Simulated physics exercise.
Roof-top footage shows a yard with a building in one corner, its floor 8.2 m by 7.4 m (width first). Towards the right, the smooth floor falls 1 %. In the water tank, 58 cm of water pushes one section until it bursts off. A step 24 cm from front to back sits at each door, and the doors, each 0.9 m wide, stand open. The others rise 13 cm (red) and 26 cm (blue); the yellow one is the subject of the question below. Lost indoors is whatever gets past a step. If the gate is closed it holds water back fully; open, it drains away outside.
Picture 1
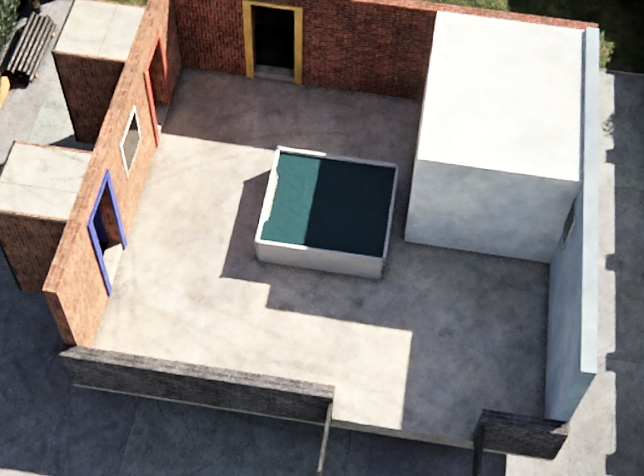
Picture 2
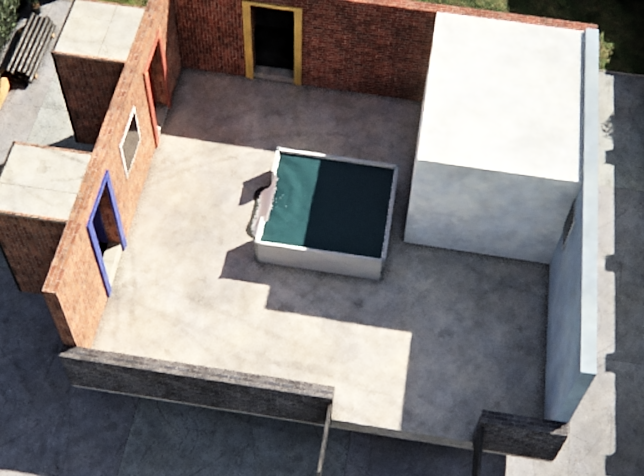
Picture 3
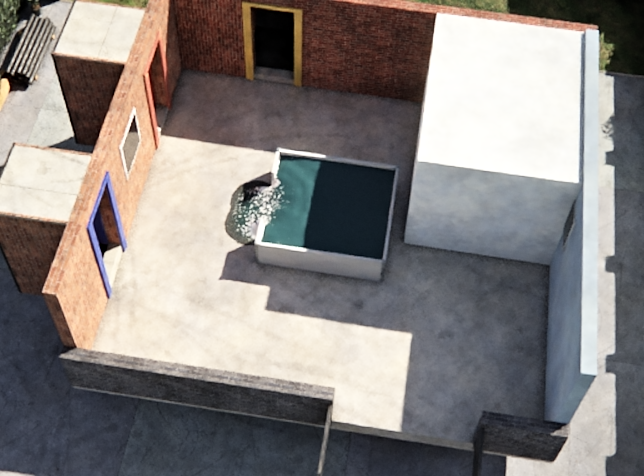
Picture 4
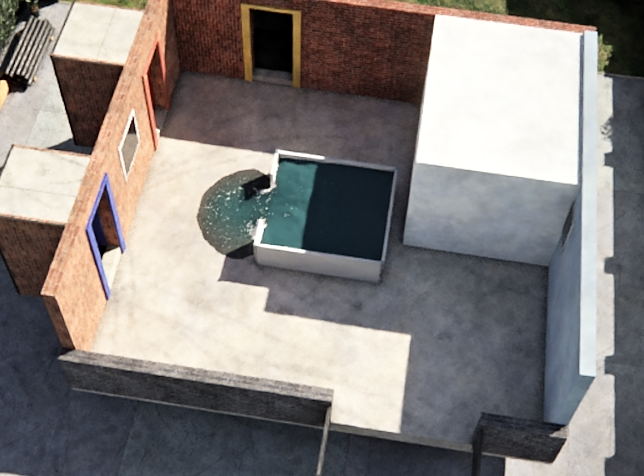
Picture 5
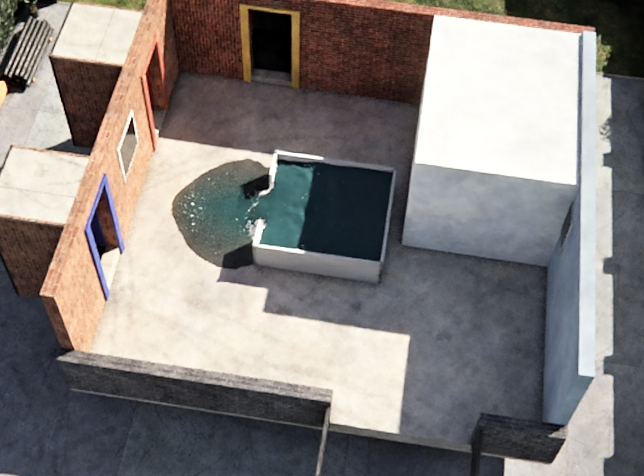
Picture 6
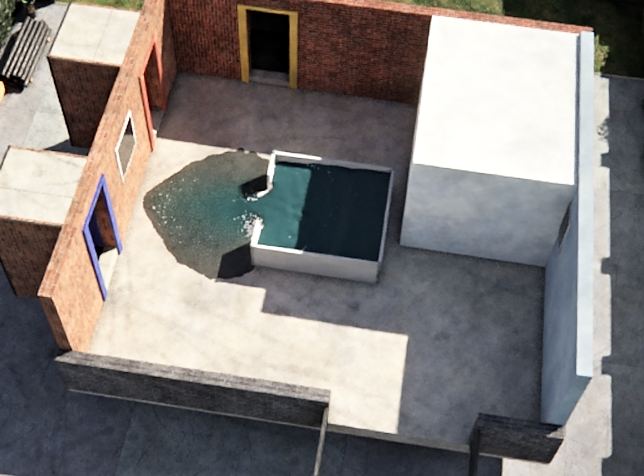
A water tank in a walled yard bursting open on its left side, water pouring out and spreading leftward across the floor.
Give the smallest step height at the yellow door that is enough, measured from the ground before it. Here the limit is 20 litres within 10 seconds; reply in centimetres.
Roughly 6 cm.
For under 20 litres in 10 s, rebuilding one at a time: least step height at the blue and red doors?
About 11.0 cm at blue and about 10.5 cm at red.
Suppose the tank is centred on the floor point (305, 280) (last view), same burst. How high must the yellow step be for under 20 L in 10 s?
Then roughly 7.0 cm.
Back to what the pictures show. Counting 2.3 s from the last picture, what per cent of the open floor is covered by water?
Roughly 30 percent of the floor is wet.
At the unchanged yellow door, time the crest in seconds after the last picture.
That happens close to 4.0 s on the clock.
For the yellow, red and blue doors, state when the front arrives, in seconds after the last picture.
Yellow 2.4 s, red 0.7 s, blue 0.7 s.
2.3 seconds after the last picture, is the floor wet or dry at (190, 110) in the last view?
It is under water.
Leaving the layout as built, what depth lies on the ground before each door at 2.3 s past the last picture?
Reading in centimetres: Yellow = 1, red = 15, blue = 16.
Then, 0.7 s after the last picture water covers 20 % of the floor, deepest (34 cm) near (260, 220); it has not reached the yellow door.
Then, 2.3 s after the last picture water covers 30 % of the floor, deepest (26 cm) near (178, 71); it has not reached the yellow door.
Then, 9.3 s after the last picture water covers 95 % of the floor, deepest (14 cm) near (380, 106); 6 cm at the yellow door, 0 litres in over its 15 cm step.
At the yellow door as built, the water peaked near 10 cm, 4.1 s after the last picture.
With a step of 5.5 cm, 26 litres would have come in within the 10 s; with 7.5 cm, 9 litres. So under 20 litres takes about 6 cm.
